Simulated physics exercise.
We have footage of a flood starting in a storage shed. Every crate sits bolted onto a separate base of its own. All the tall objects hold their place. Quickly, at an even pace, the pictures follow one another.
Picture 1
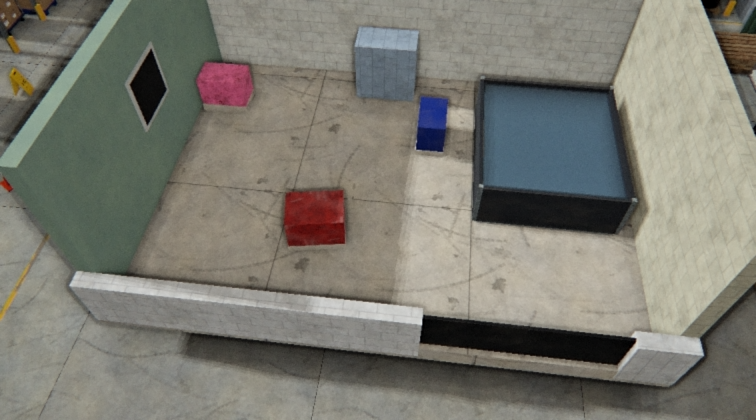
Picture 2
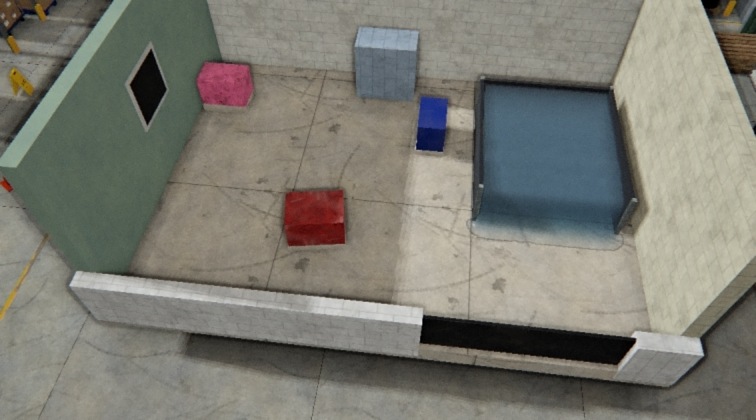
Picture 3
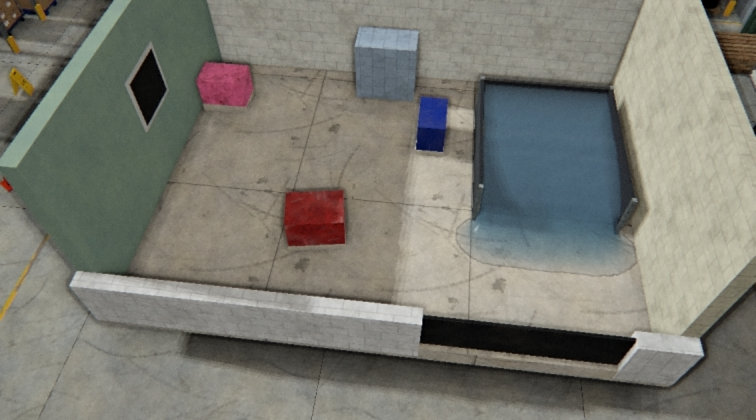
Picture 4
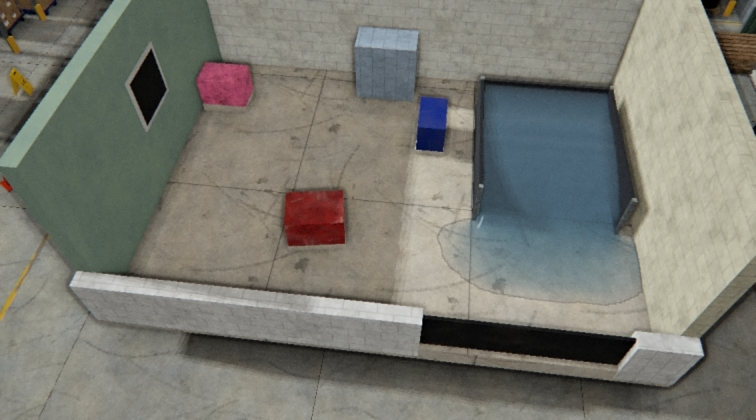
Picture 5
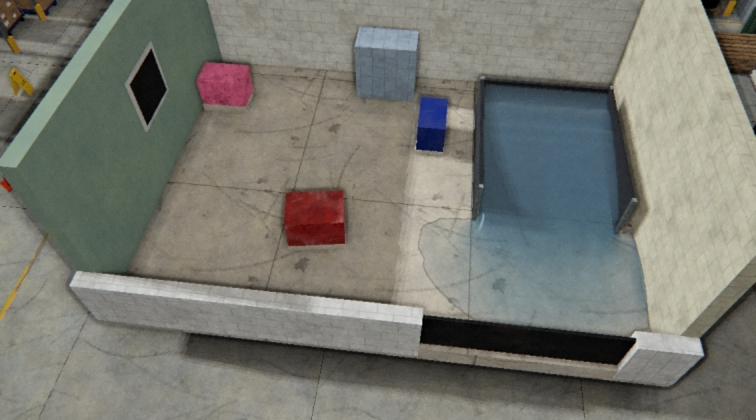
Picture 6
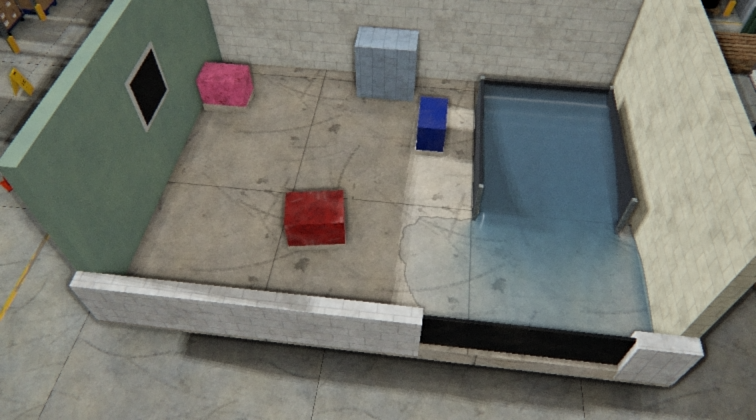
A large tank opens at its front and blue water spreads across the shed floor.
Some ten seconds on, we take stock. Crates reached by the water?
Red crate reached, blue crate reached, pink crate reached.
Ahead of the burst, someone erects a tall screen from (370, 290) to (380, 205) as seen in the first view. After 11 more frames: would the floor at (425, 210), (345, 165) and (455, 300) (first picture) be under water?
Outcome by spot, in order - unwatered, unwatered, watered.
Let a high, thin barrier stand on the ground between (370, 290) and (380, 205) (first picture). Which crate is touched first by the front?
I'd pick the red one.
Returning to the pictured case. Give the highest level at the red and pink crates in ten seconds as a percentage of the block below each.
The first comes to 240 per cent and the second to 160 per cent.
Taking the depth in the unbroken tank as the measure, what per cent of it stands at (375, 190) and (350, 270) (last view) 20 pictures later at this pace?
Near 8 per cent and 18 per cent, respectively.
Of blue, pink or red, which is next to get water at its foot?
It's the red one.
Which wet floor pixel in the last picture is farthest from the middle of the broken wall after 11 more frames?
My estimate: Roughly (198, 308).
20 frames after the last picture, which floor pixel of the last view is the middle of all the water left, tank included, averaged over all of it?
I'd mark it close to (468, 247).
A moment on, water covers 25 % of the floor; the red crate not reached, the blue crate not reached, the pink crate not reached.
Next, water covers 30 % of the floor; the red crate water round its plinth, the blue crate not reached, the pink crate not reached.
Then, water covers 50 % of the floor; the red crate water round its plinth, the blue crate not reached, the pink crate not reached.
Later, water covers 90 % of the floor; the red crate water round its plinth, the blue crate water round its plinth, the pink crate water round its plinth.
In the end, water covers 100 % of the floor; the red crate was topped, the blue crate was topped, the pink crate was topped.
